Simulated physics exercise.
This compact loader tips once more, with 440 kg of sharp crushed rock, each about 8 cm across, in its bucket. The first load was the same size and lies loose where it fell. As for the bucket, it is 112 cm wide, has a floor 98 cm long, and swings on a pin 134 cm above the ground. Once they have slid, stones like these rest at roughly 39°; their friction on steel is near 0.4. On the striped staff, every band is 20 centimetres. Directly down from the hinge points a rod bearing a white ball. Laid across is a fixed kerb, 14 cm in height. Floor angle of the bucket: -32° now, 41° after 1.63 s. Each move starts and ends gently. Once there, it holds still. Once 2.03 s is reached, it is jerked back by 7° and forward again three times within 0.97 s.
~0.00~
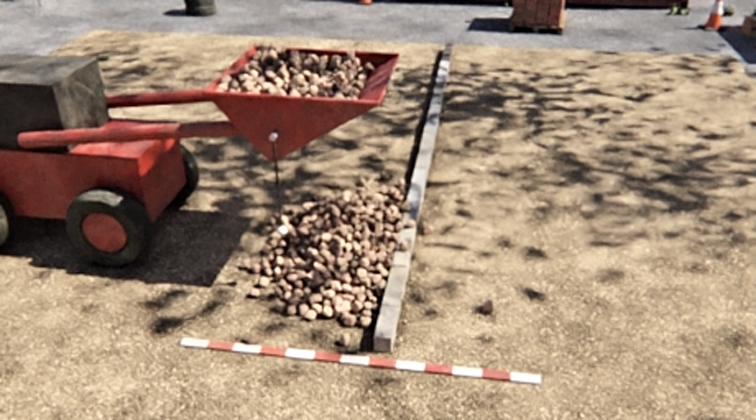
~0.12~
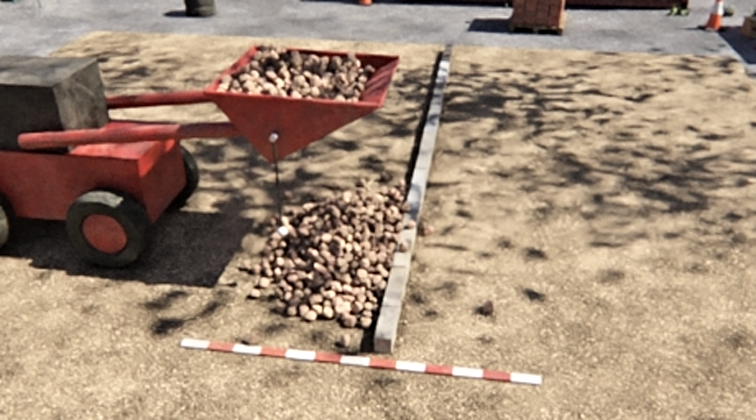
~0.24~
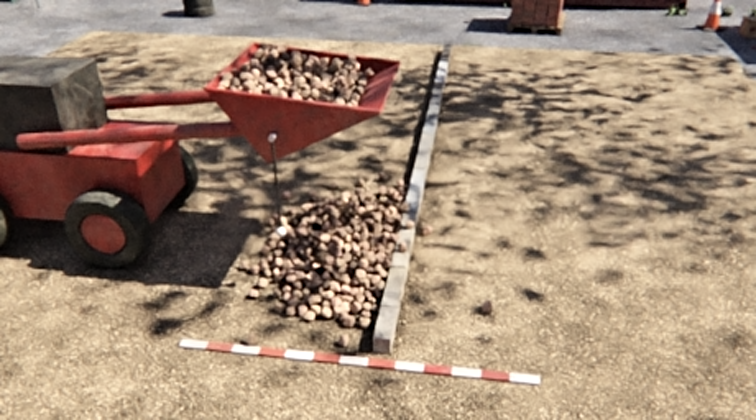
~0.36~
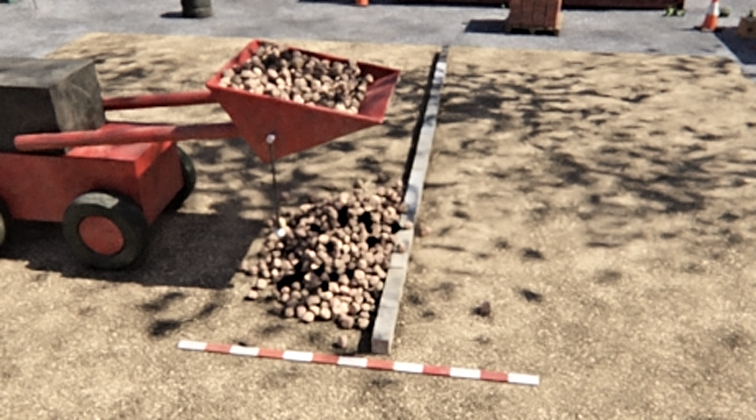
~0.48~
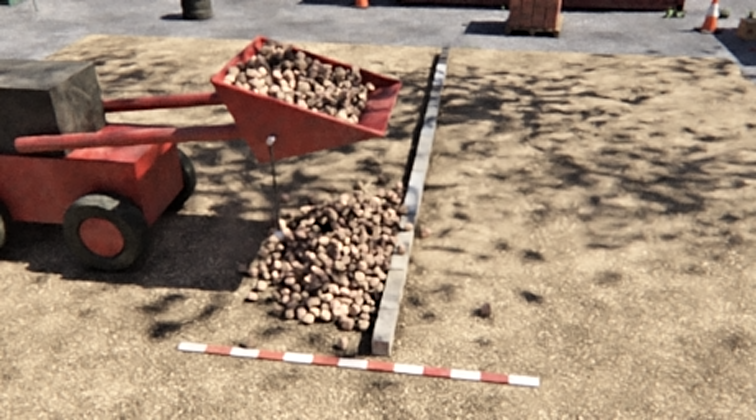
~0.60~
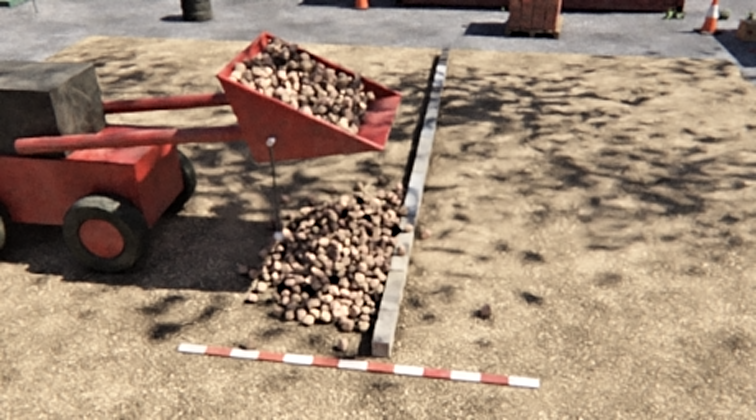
On a sunlit patch of sandy ground, a red loader held a bucket of stones above a loose heap beside a low kerb, then slowly tilted the bucket's front edge downward to the right.
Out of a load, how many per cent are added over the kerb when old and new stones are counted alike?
Around 63 per cent.
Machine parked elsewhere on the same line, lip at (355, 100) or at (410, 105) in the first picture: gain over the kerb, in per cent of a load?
About 40 per cent from the first spot and 90 per cent from the second.
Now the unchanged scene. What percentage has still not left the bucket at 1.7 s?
I'd say about 55 per cent.
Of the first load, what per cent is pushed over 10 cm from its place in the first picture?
Some 0 percent, give or take.
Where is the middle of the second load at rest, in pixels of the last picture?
(424, 249).
After 1.2 s the floor is at 29°; in per cent of one load, 99 in the bucket, 100 on this side of the kerb; the foremost stones are at (413, 240).
After 1.7 s the floor is at 41°; in per cent of one load, 57 in the bucket, 141 on this side of the kerb, 2 over the kerb; the foremost stones are at (431, 248).
After 3.5 s the floor is at 41°; in per cent of one load, 0 in the bucket, 137 on this side of the kerb, 63 over the kerb; the foremost stones are at (552, 272).
After 6.2 s the floor is at 41°; in per cent of one load, 0 in the bucket, 137 on this side of the kerb, 63 over the kerb; the foremost stones are at (552, 272). Net gain over the kerb, 63.
